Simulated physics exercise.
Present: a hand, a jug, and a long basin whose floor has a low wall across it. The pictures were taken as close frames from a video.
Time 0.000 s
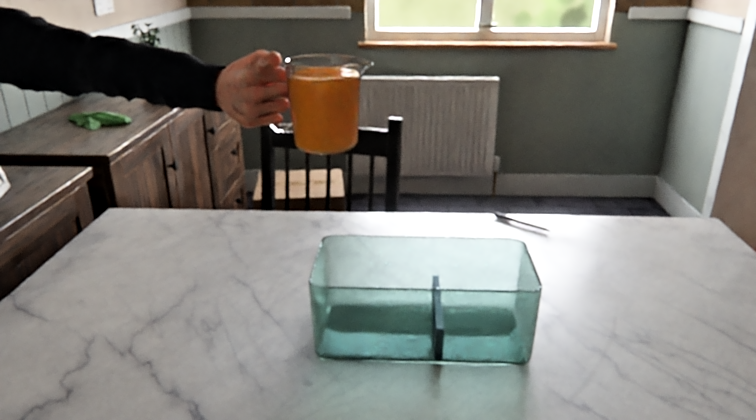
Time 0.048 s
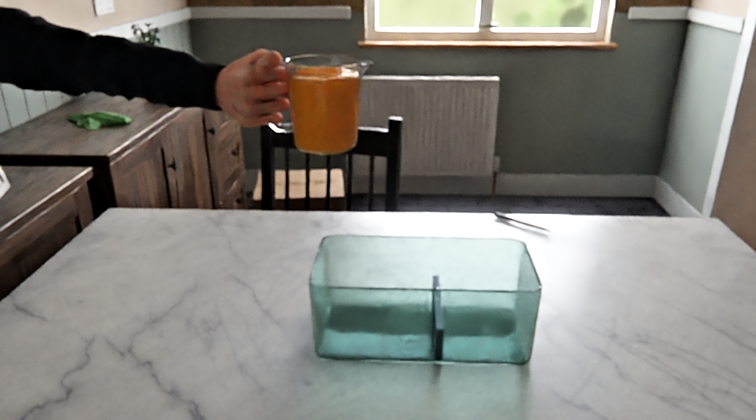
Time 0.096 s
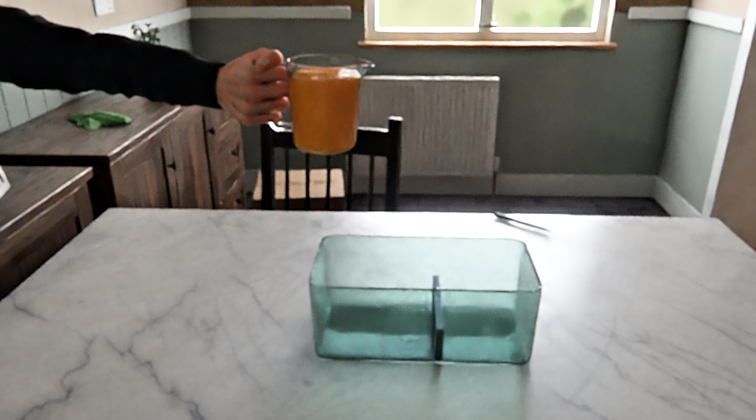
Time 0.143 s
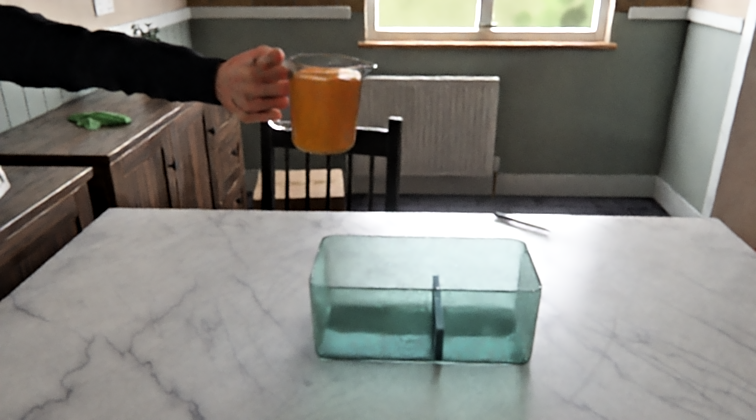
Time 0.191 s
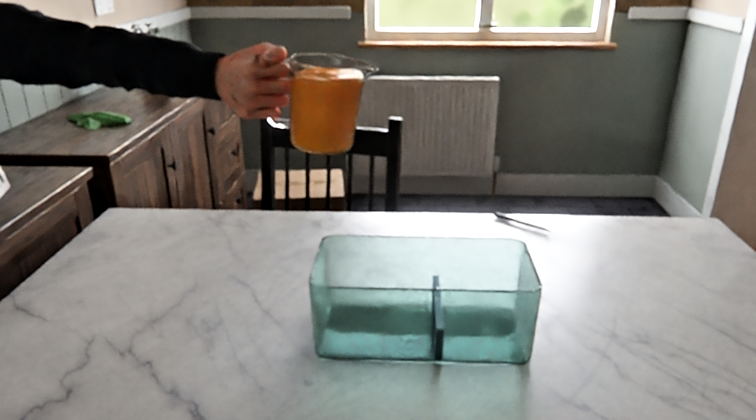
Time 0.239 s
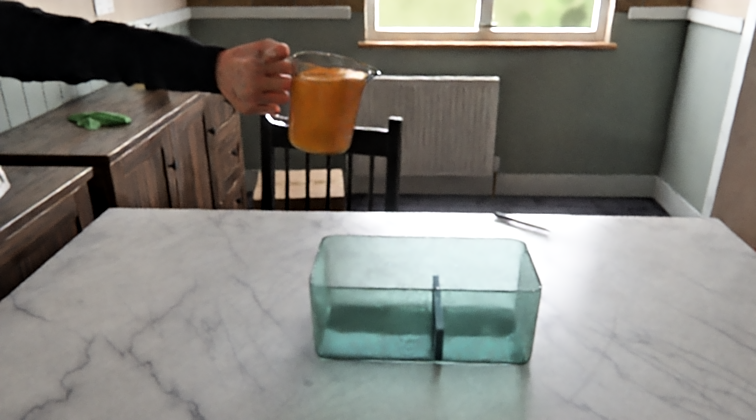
A hand holding a glass jug of orange liquid tilts it slightly rightward above a divided green basin on a marble table.
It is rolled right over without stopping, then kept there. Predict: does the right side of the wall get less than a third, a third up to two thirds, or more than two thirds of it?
Reaches a third, not past two thirds.
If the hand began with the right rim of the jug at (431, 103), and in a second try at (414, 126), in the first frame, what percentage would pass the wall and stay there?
Estimate, in order: 95 and 95 per cent.
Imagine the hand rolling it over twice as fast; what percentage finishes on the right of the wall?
I'd say close to 40 per cent.
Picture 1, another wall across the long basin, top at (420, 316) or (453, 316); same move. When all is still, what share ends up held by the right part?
In order, near 80 and 15 in a hundred.
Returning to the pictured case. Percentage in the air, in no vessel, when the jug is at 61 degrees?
15 %.
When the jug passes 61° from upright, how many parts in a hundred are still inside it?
I'd reckon near 85 percent is still held at that tilt.
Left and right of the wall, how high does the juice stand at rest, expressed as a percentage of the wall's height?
I get 20 % for the left and 30 % for the right.
A moment on, the jug is tipped part way and 83 per cent is still to pour, 1 is left of the wall and 0 right of it.
Next, the jug is tipped on its side and 35 per cent is still to pour, 8 is left of the wall and 28 right of it.
Then the jug is tipped on its side and 5 per cent is still to pour, 36 is left of the wall and 49 right of it.
Later the jug is tipped on its side and 0 per cent is still to pour, 47 is left of the wall and 50 right of it.
Finally, 48 per cent lies left of the wall, 50 right of it and 2 outside.
